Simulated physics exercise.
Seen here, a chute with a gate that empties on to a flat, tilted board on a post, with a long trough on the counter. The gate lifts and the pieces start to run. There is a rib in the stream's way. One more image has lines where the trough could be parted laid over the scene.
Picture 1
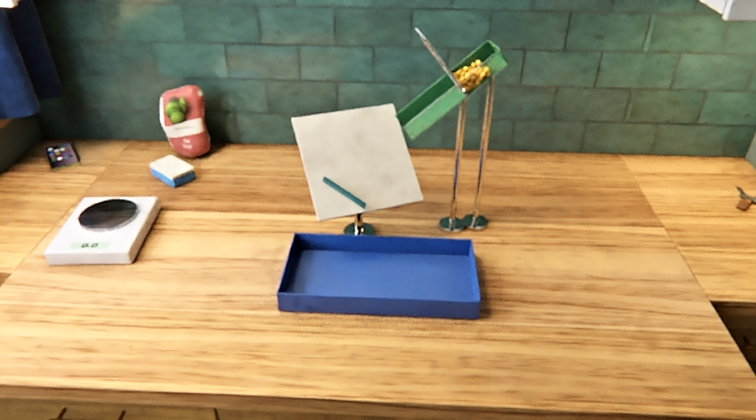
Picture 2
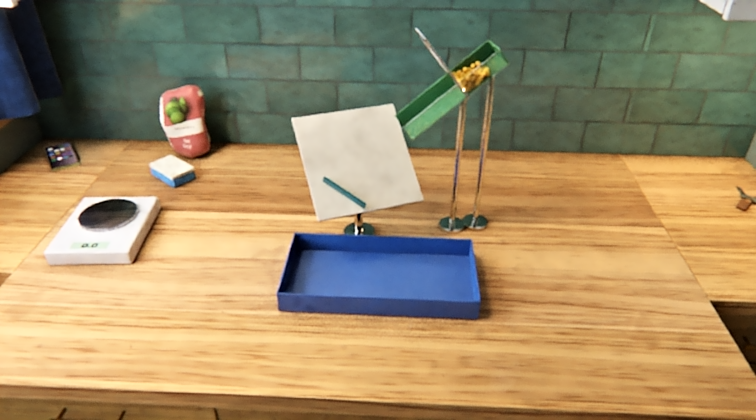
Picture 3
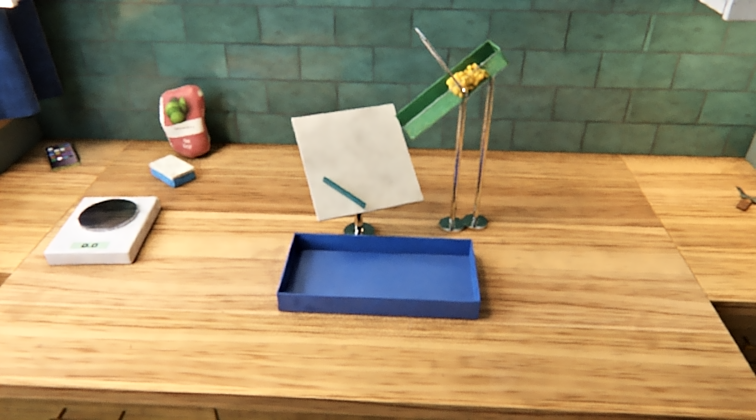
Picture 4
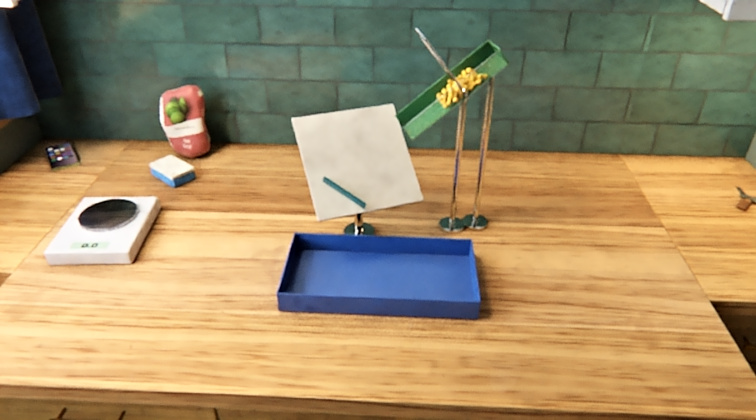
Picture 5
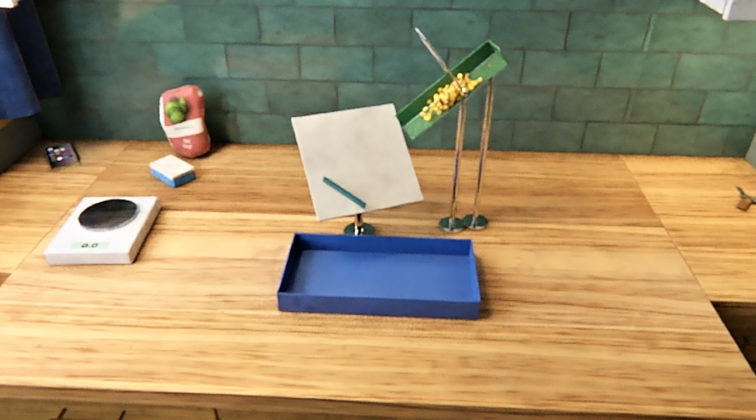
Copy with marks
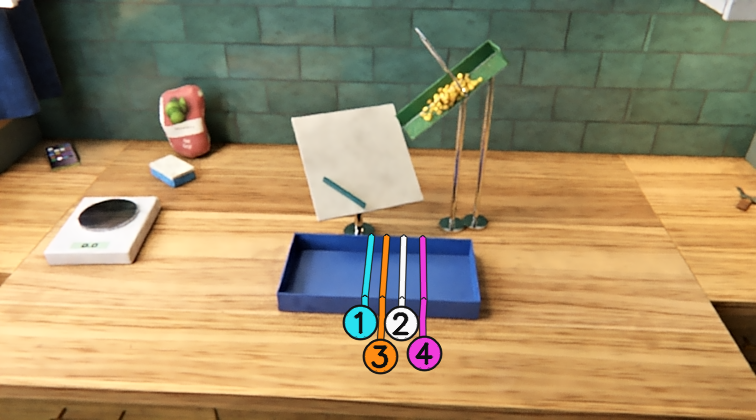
Yellow corn puffs slide down and left along a sloping green chute as its gate lifts.
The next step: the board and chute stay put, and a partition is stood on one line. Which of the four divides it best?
It is 3.
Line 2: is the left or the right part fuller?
The left side.
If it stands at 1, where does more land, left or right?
Right.
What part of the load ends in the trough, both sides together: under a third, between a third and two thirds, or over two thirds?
Over two thirds.
On the marked copy, line 1 crosses the front rim at (364, 297); line 2 crosses the front rim at (402, 298); line 3 crosses the front rim at (382, 297); line 4 crosses the front rim at (423, 299).
With 1, of what is caught, a small part on the left of the divider, nearly all on the right.
With 2, of what is caught, most on the left of the divider, a small part on the right.
With 3, of what is caught, about half on the left of the divider, about half on the right.
With 4, of what is caught, all on the left of the divider, none on the right.
